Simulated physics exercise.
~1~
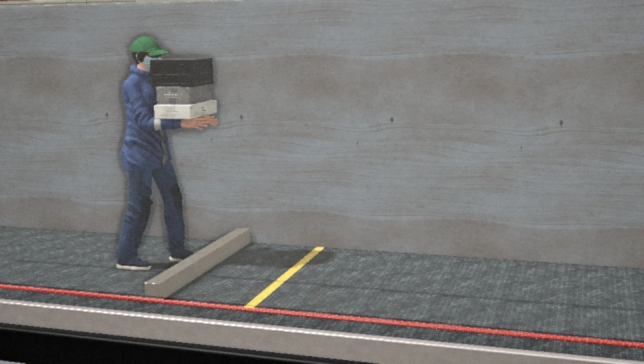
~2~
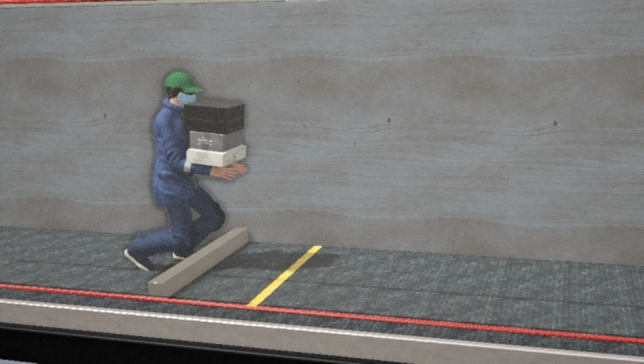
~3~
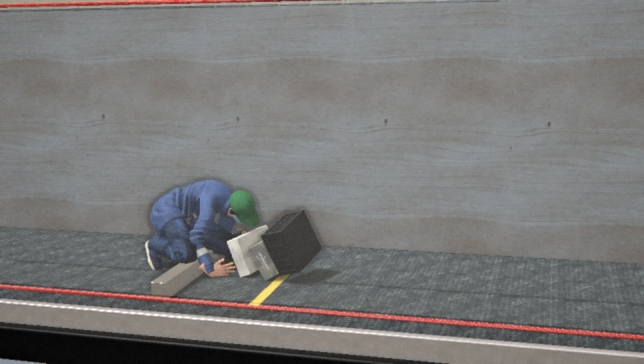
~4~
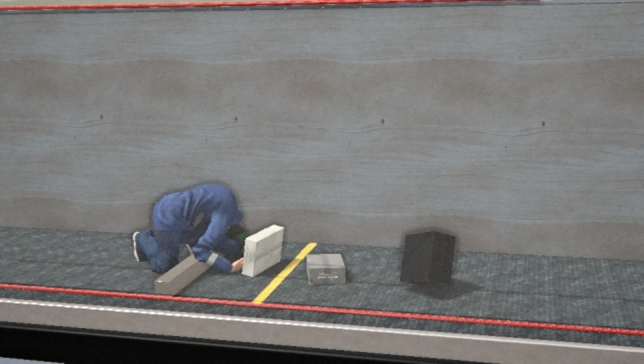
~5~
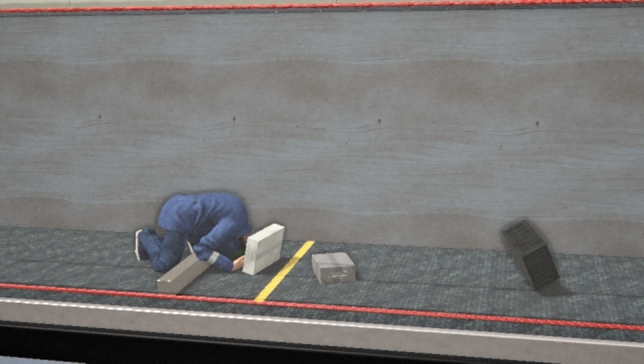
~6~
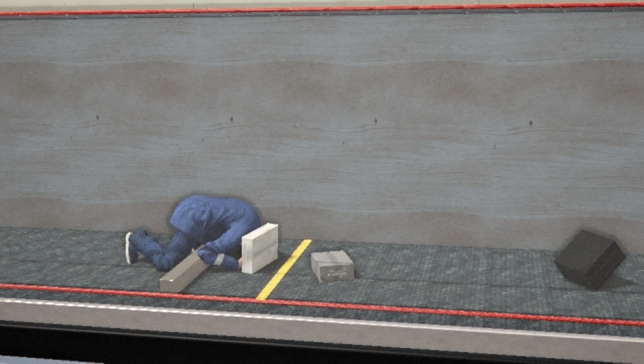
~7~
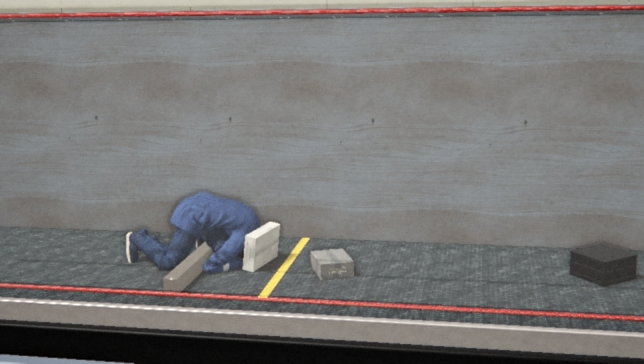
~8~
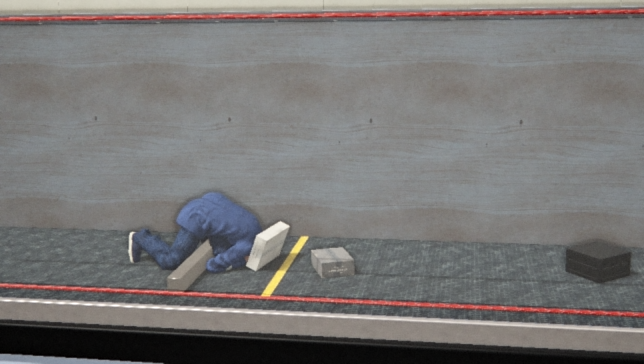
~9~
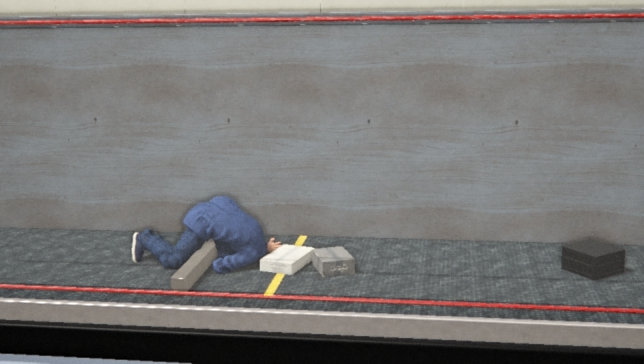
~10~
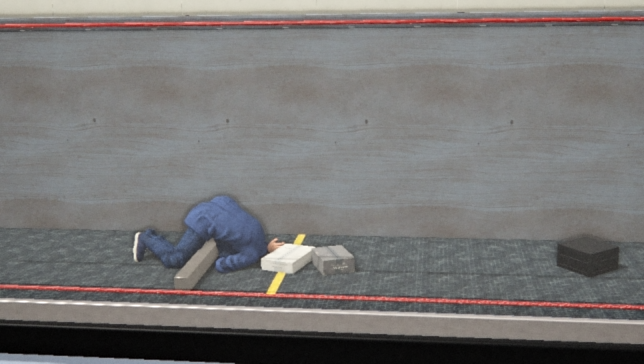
In a tram, a passenger carrying boxes pitches over a floor rail, spilling them past a yellow line, head stopping short.
